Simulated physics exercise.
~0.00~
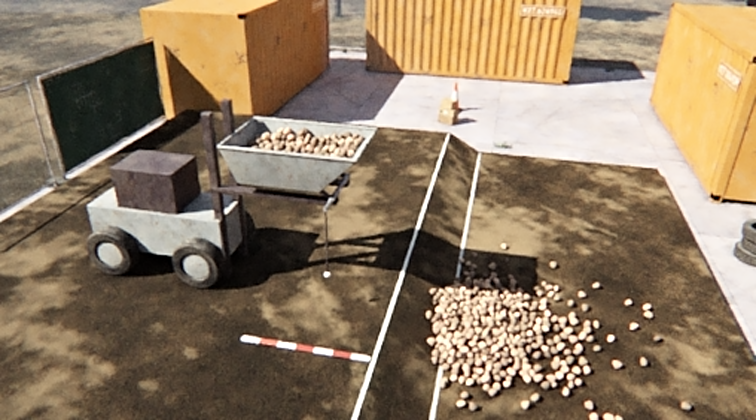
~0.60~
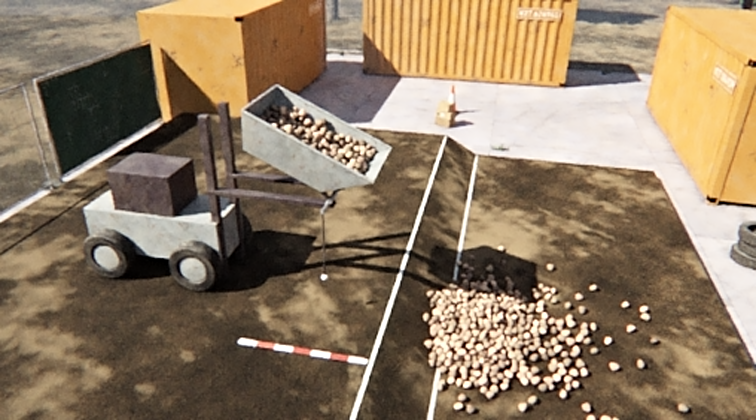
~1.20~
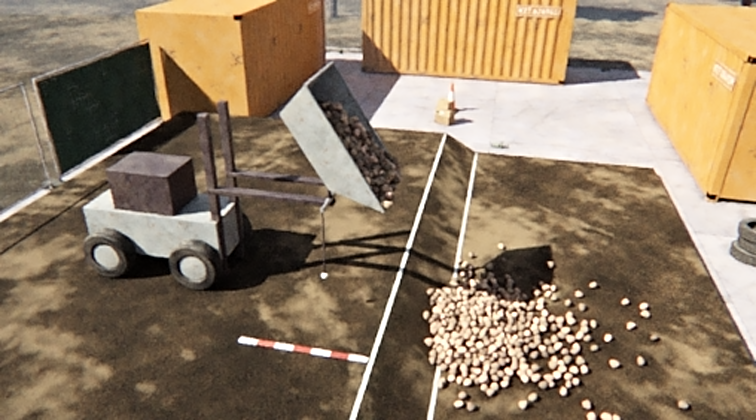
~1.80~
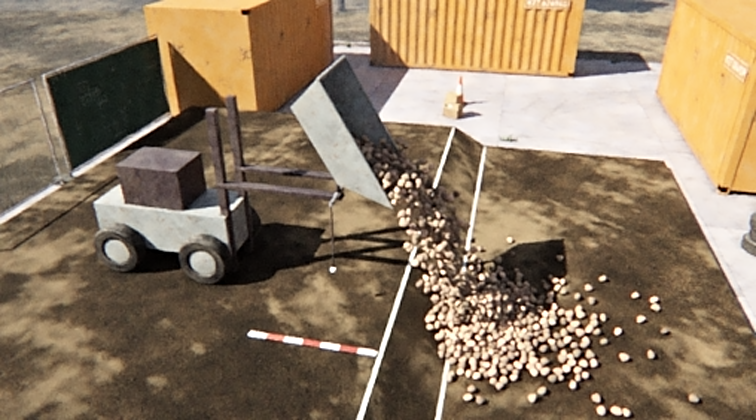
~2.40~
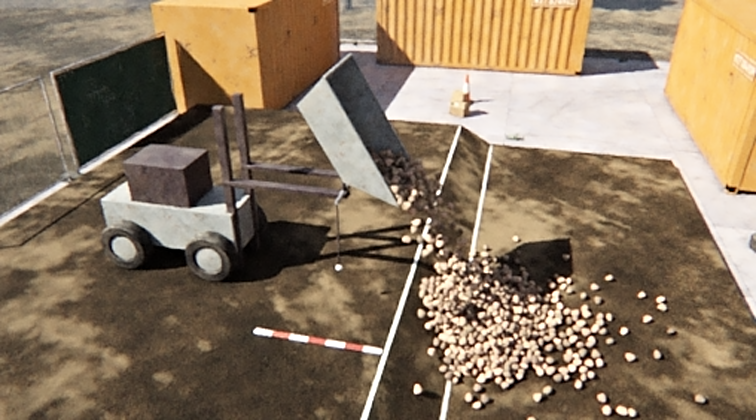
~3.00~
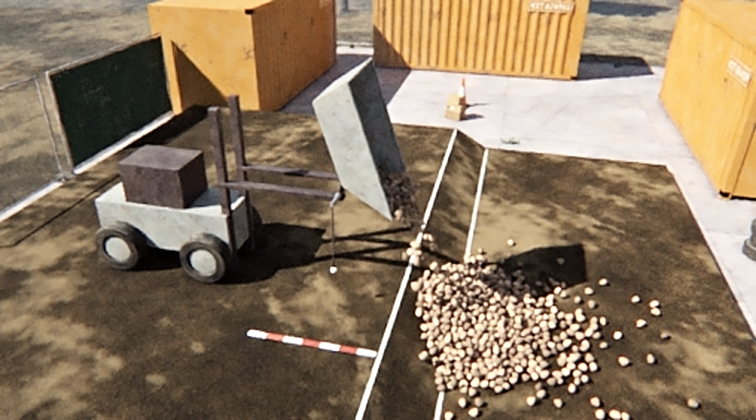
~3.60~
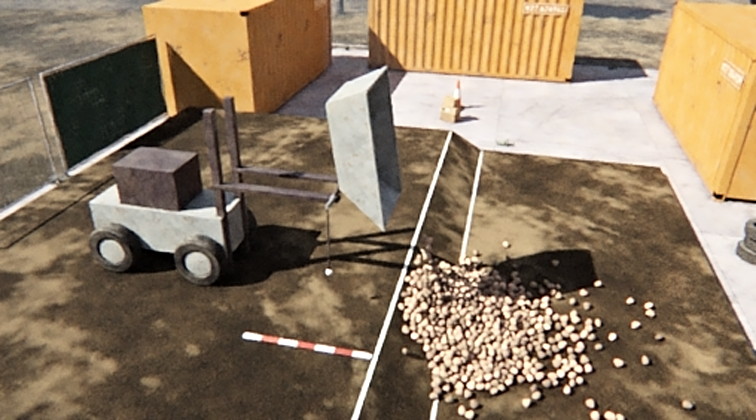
A small grey fork truck with a dark block on its back stands at the left of a brown dirt yard, seen from above by a slightly swaying camera. It holds a pale grey skip full of tan stones, facing a slope edged by two white lines, with loose stones already heaped beyond. Orange containers, a dark green panel and a traffic cone stand behind, and a red-and-white staff lies in front. The skip tips steeply to the right, and the stones pour down onto the heap. It tilts further until nearly upright and ends empty, the enlarged pile spreading across the slope and its foot.
